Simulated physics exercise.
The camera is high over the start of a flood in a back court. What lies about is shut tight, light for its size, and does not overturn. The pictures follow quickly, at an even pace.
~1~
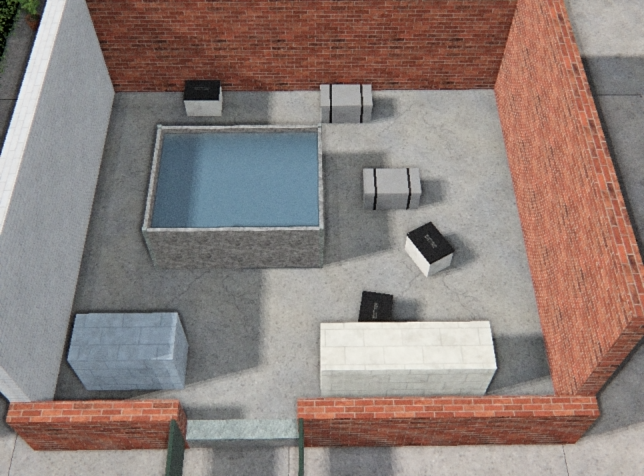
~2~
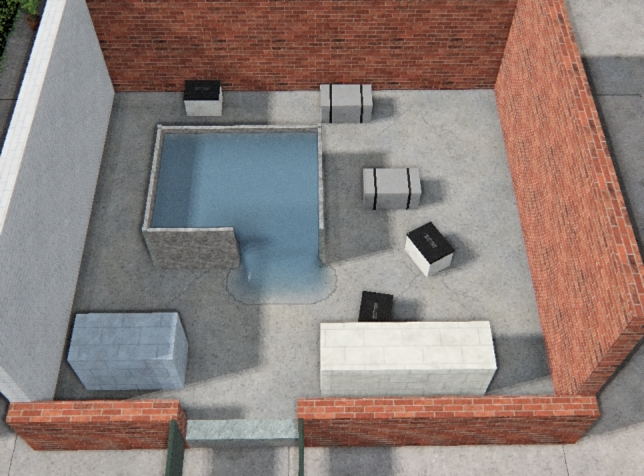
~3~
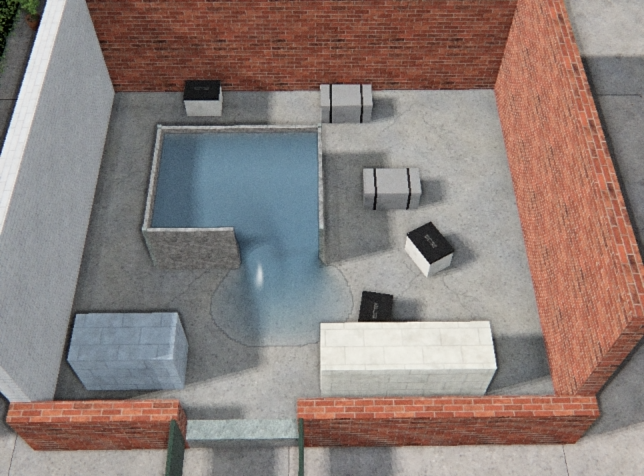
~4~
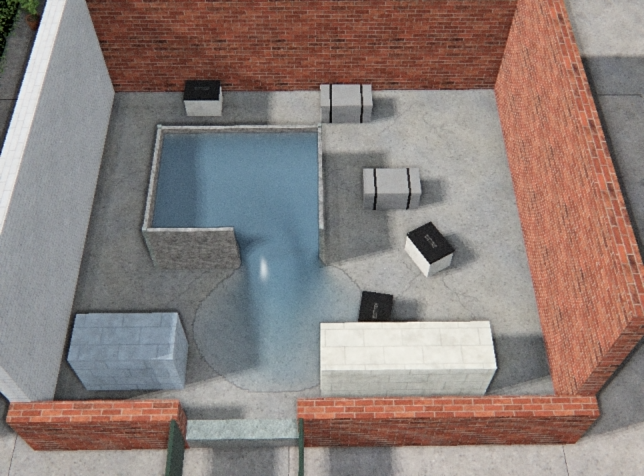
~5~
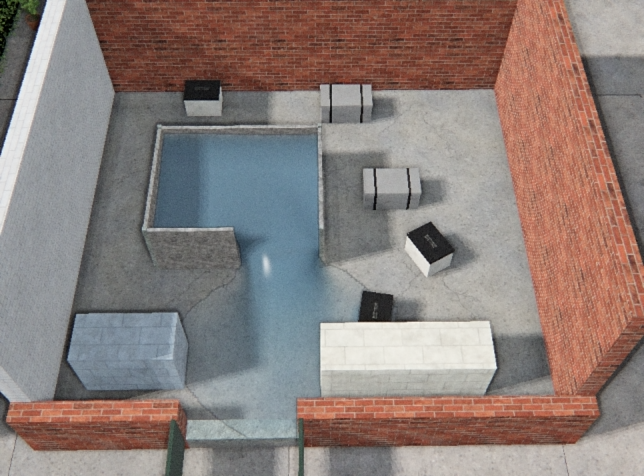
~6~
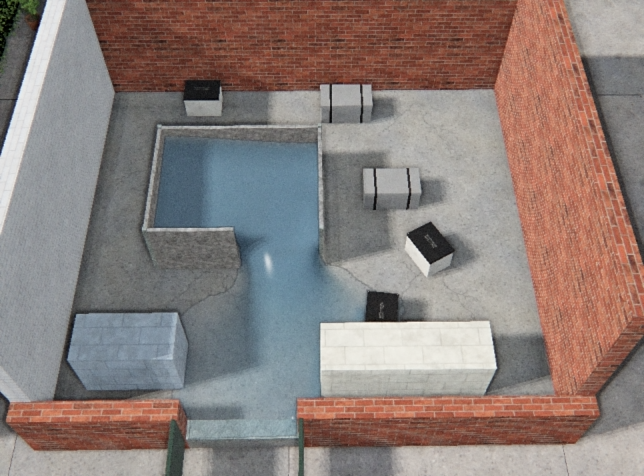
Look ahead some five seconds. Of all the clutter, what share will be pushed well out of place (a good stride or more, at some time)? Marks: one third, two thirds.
That comes to under a third.
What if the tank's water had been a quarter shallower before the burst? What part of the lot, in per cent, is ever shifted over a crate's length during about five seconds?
Near 20 in a hundred.
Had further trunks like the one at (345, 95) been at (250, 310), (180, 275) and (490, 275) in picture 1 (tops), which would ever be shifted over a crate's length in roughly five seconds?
In that order: Shifted that much, short of that, yes.
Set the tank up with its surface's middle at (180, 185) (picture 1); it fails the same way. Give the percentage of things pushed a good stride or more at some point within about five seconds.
Roughly 20 per cent.
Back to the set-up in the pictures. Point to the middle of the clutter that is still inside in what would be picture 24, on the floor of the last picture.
Around (360, 164).
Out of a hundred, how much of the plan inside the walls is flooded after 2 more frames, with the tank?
Near 30 in a hundred.
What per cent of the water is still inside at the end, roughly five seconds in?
Near 64 in a hundred.
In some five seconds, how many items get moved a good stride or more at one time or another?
That makes 1.
A moment on, 1 of 5 are well off their spots; 0 afloat.
Next, 1 of 5 are well off their spots; 0 afloat.
Later, 1 of 5 are well off their spots; 0 afloat.
In the end, 1 of 5 are well off their spots, and 1 have been at some point; 0 afloat.
